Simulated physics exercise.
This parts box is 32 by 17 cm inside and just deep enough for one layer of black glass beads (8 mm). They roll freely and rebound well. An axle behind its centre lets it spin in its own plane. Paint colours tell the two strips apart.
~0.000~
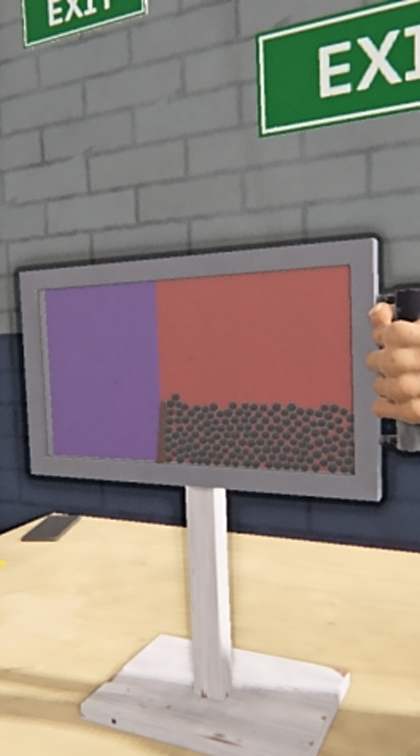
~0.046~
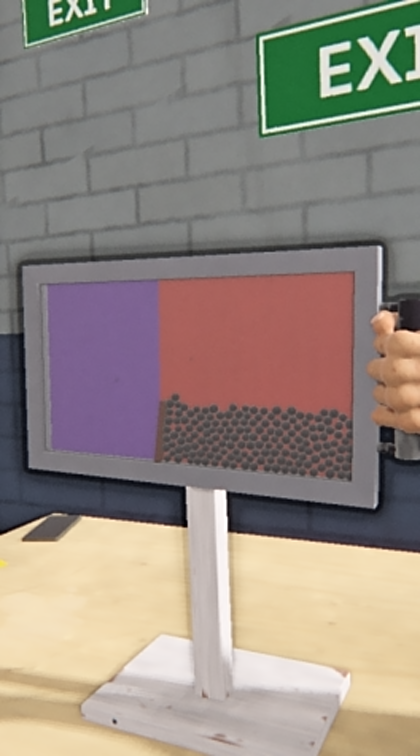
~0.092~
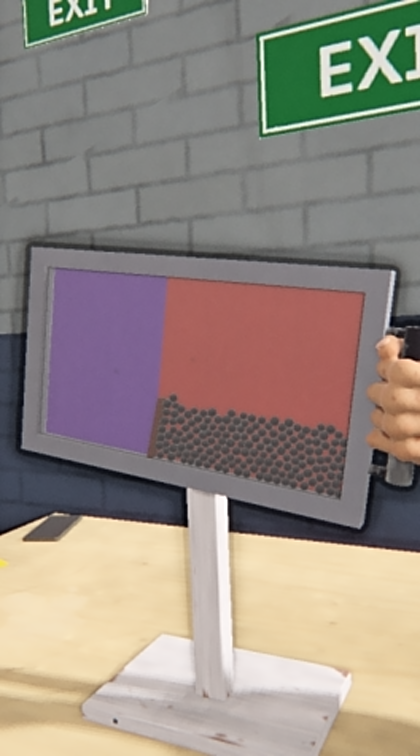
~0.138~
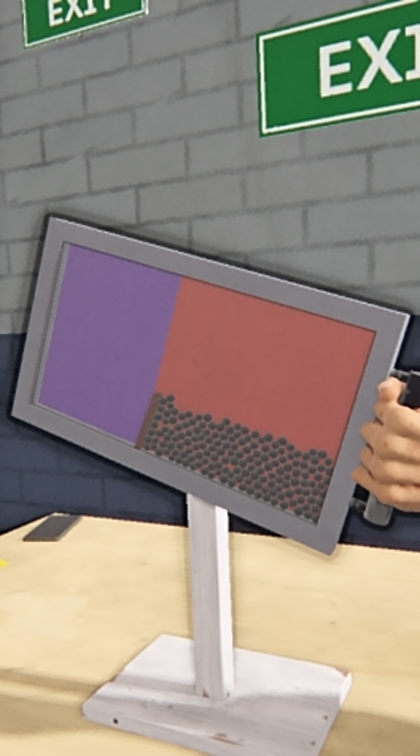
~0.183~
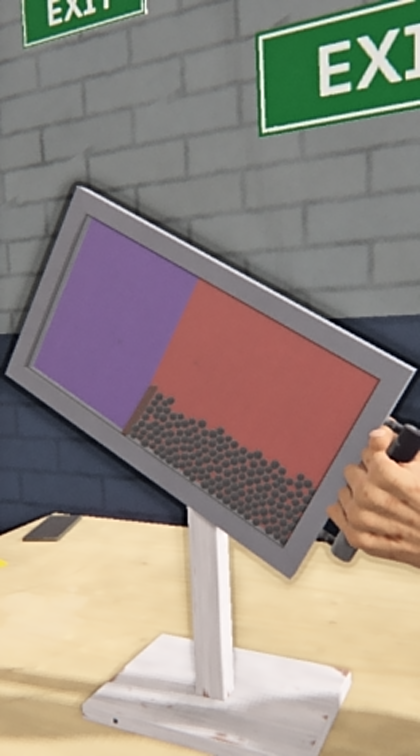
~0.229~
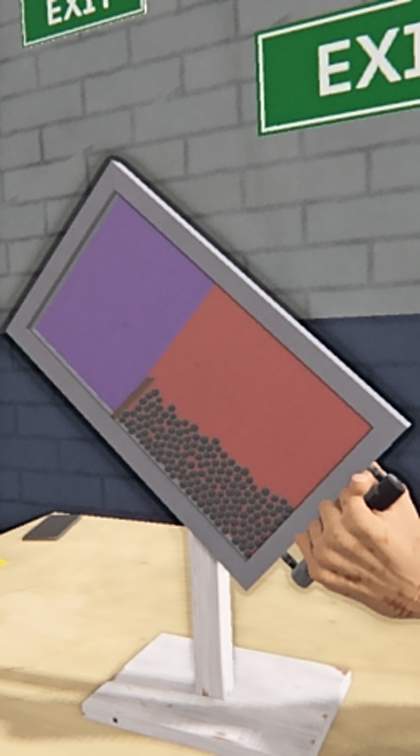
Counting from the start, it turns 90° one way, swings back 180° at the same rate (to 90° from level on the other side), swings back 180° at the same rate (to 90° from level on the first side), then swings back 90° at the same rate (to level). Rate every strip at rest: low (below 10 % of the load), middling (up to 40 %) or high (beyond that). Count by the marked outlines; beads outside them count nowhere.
Red high, purple middling.
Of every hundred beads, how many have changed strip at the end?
Some 15 per cent.
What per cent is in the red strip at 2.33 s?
Roughly 85 per cent.
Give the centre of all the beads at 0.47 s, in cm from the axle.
About 4 cm left and 11 cm below.
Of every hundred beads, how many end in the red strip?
Roughly 85 per cent.
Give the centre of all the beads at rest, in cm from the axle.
About 6 cm right and 6 cm below.
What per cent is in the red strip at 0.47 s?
Roughly 100 per cent.
After 0.47 s, it stands 90° clockwise; the beads' middle is 4 cm left of and 11 cm below the centre; red 100 %.
After 2.33 s, it stands 44° clockwise; the beads' middle is 6 cm right of and 9 cm below the centre; red 85 %, purple 15 %.
After 2.56 s, it stands level; the beads' middle is 10 cm right of and 4 cm below the centre; red 85 %, purple 15 %.
At rest by 3.9 s, it stands level; red 85 %, purple 15 %.
